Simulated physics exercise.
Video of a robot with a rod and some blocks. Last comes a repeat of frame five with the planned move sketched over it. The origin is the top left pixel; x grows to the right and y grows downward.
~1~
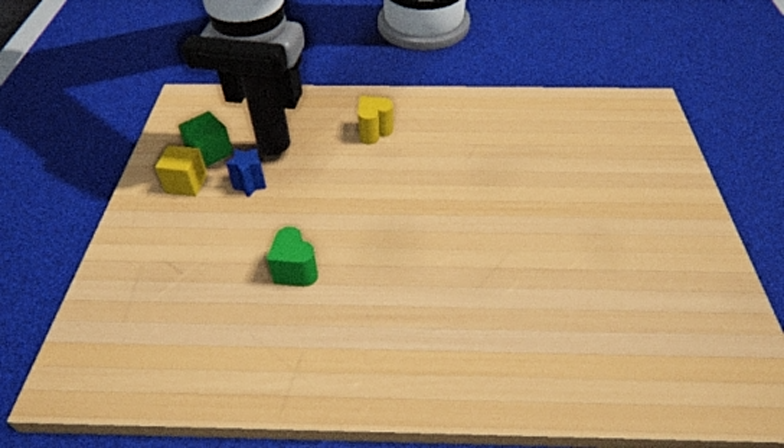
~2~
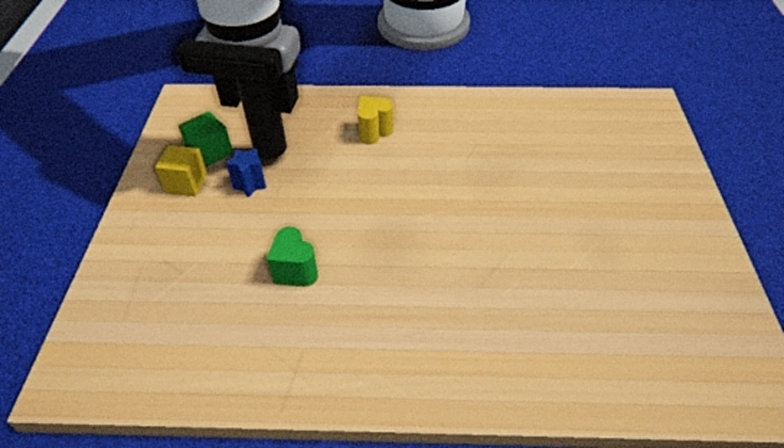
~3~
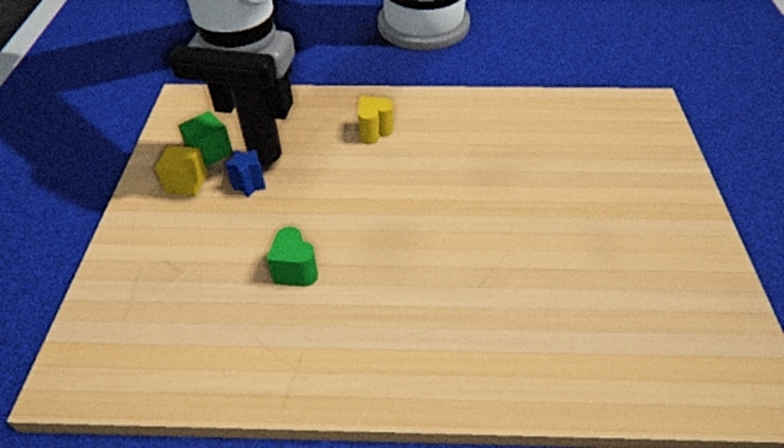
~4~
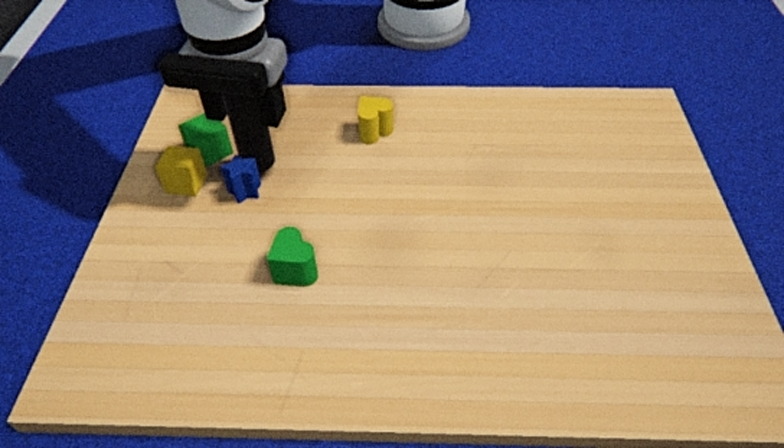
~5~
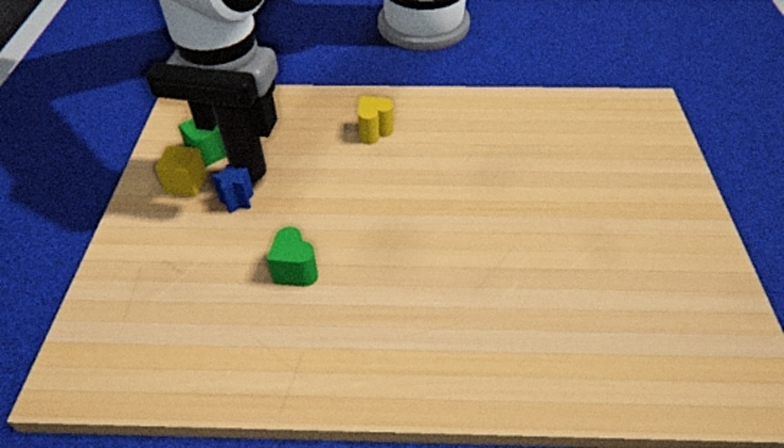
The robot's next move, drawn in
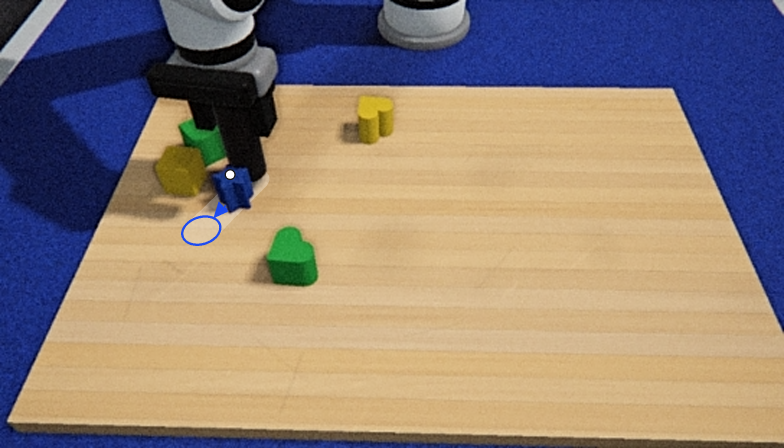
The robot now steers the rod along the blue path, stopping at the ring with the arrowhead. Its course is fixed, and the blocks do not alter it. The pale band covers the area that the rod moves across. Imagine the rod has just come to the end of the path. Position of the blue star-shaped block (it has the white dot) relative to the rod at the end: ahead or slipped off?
It rides in front to the end.
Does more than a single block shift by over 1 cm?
The answer is no.
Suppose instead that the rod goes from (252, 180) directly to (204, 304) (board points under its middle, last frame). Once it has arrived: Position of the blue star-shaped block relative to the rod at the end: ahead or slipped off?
At the end of the path, the rod is still pushing the blue star-shaped block ahead of it.
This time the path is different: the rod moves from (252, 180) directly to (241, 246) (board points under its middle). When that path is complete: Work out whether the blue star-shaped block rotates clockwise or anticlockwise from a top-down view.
Rotates clockwise.
The line goes from (252, 180) to (201, 230); the dot is on the blue star-shaped block.
The first path, step by step. Halfway along, rod at (224, 196); blue star-shaped block at (202, 201).
At the end, rod at (198, 221); yellow square piece unmoved; blue star-shaped block at (175, 229).
